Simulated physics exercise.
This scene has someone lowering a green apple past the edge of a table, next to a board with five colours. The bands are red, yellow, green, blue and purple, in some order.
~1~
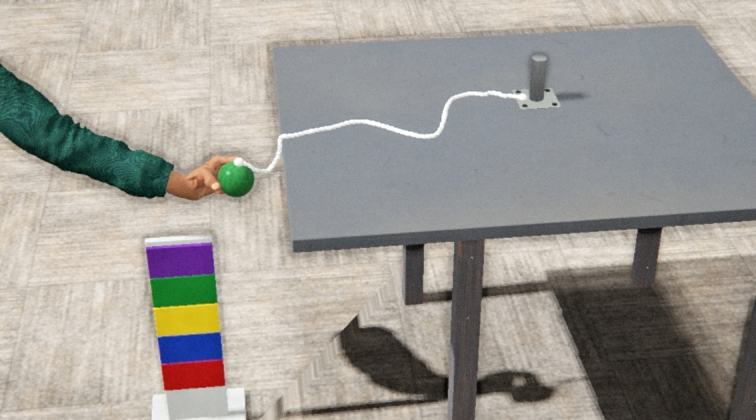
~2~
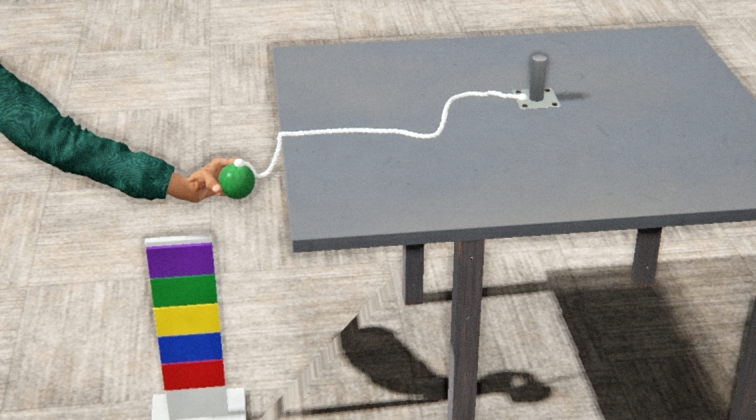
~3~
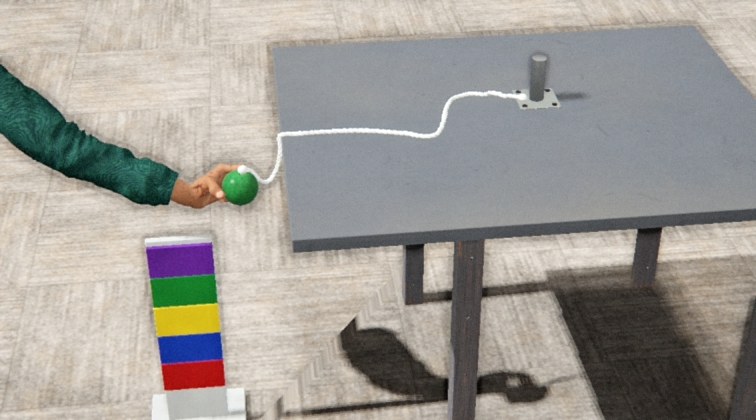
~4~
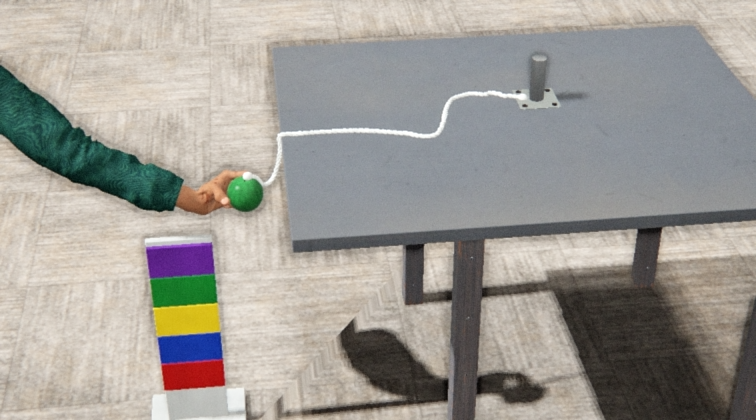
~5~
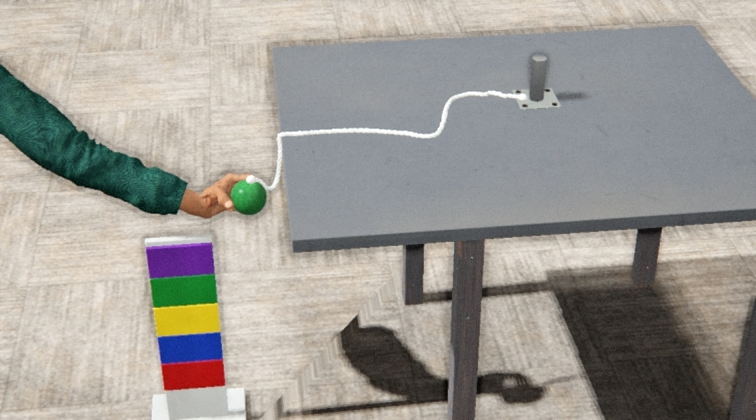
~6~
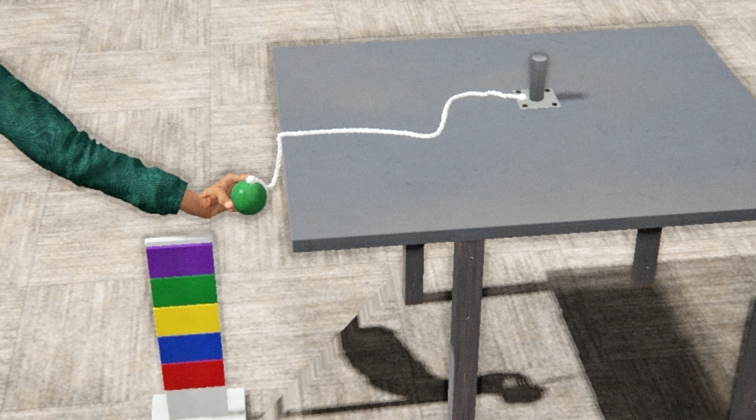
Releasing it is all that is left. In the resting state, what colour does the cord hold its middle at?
Its middle is held at green.
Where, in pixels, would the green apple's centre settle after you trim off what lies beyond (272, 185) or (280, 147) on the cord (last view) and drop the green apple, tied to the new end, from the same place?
The places are (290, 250) and (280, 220).
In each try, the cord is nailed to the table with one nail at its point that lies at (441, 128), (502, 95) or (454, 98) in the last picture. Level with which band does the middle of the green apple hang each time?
Note: Try 1 purple; try 2 green; try 3 green.
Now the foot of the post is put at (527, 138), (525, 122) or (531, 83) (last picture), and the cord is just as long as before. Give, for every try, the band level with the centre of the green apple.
Answer, in order: Yellow, yellow, green.
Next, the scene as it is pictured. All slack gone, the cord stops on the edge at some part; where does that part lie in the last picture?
Look near (335, 131).
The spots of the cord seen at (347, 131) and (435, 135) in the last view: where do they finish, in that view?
Point one: (291, 138); point two: (376, 124).
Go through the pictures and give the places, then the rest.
The first frame shows green apple (236, 179); purple (181, 262); green (184, 292); yellow (187, 321); blue (190, 349); red (194, 376).
The second frame shows green apple (237, 181); cord through (489, 93) (446, 111) (418, 136) (348, 131) (279, 147).
The third frame shows green apple (240, 187).
The fourth frame shows green apple (245, 194); cord through (489, 93) (446, 111) (418, 136) (348, 131) (280, 148).
The fifth frame shows green apple (249, 197).
The sixth frame shows green apple (249, 197); cord through (489, 93) (446, 111) (418, 136) (348, 131) (280, 148).
Early on, apple near (304, 263); level with green.
Midway, apple near (270, 279); level with green.
Finally, apple near (282, 279); level with green. Its middle rests at the green band.
